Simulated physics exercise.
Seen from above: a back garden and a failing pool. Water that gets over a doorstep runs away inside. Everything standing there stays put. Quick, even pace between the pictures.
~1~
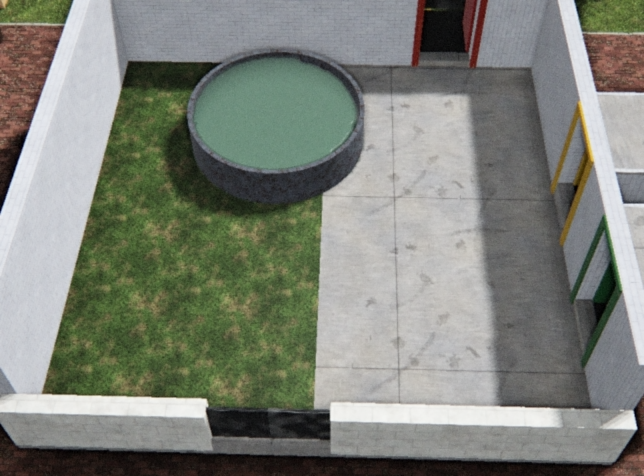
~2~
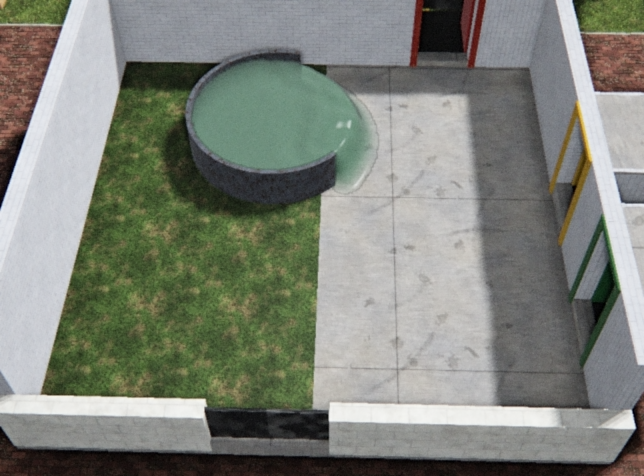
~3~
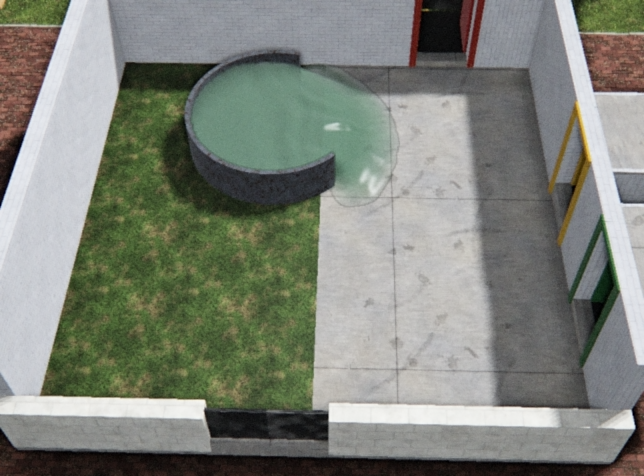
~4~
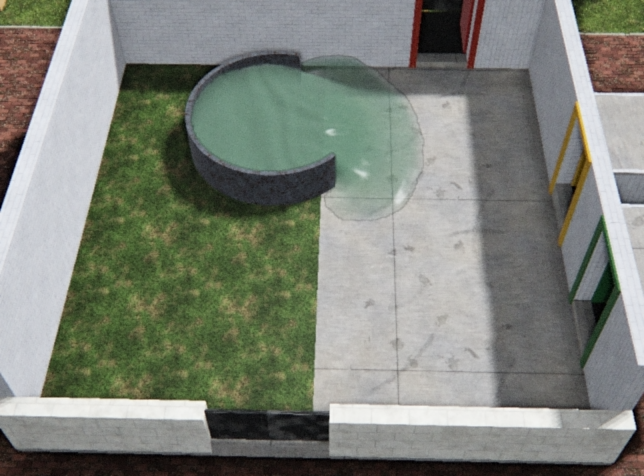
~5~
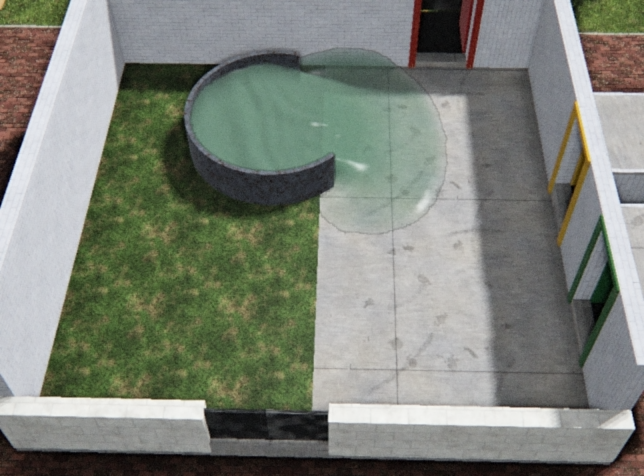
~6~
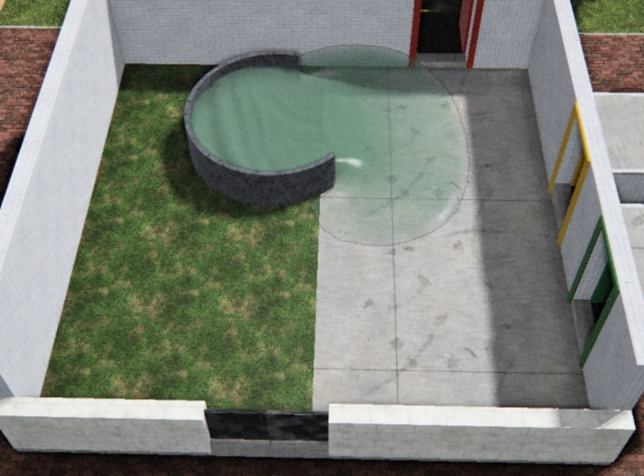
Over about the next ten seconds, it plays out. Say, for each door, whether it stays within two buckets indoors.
One by one: The red door surpasses two buckets; the yellow door does not surpass two buckets; the green door does not surpass two buckets.
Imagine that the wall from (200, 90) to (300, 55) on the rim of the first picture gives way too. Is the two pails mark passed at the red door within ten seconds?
I reckon red sits short of it.
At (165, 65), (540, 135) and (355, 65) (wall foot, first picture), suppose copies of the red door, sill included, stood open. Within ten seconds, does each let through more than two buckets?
Checking each in order, the first misses the threshold, the second beats the threshold, and the third beats the threshold.
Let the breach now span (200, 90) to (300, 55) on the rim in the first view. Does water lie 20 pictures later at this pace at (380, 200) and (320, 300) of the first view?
Untouched, then untouched.
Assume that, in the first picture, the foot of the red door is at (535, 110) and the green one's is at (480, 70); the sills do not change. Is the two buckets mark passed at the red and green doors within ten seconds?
Red door: Over the limit; green door: Over the limit.
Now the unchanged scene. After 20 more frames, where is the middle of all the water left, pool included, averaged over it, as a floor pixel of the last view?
I reckon somewhere around (419, 155).
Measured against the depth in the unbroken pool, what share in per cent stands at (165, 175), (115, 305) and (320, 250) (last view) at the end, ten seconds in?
About 4, 16 and 10 per cent.
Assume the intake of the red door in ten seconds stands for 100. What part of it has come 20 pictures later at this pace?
Around 45 in a hundred.
A moment on, water covers 35 % of the floor; the red door under two buckets in, the yellow door wet at the sill, nothing in, the green door not reached.
Next, water covers 40 % of the floor; the red door under two buckets in, the yellow door wet at the sill, nothing in, the green door wet at the sill, nothing in.
Then, water covers 40 % of the floor; the red door over two buckets in, the yellow door wet at the sill, nothing in, the green door wet at the sill, nothing in.
Later, water covers 75 % of the floor; the red door far over two buckets in, the yellow door wet at the sill, nothing in, the green door wet at the sill, nothing in.
In the end, water covers 100 % of the floor; the red door far over two buckets in, the yellow door wet at the sill, nothing in, the green door under two buckets in.
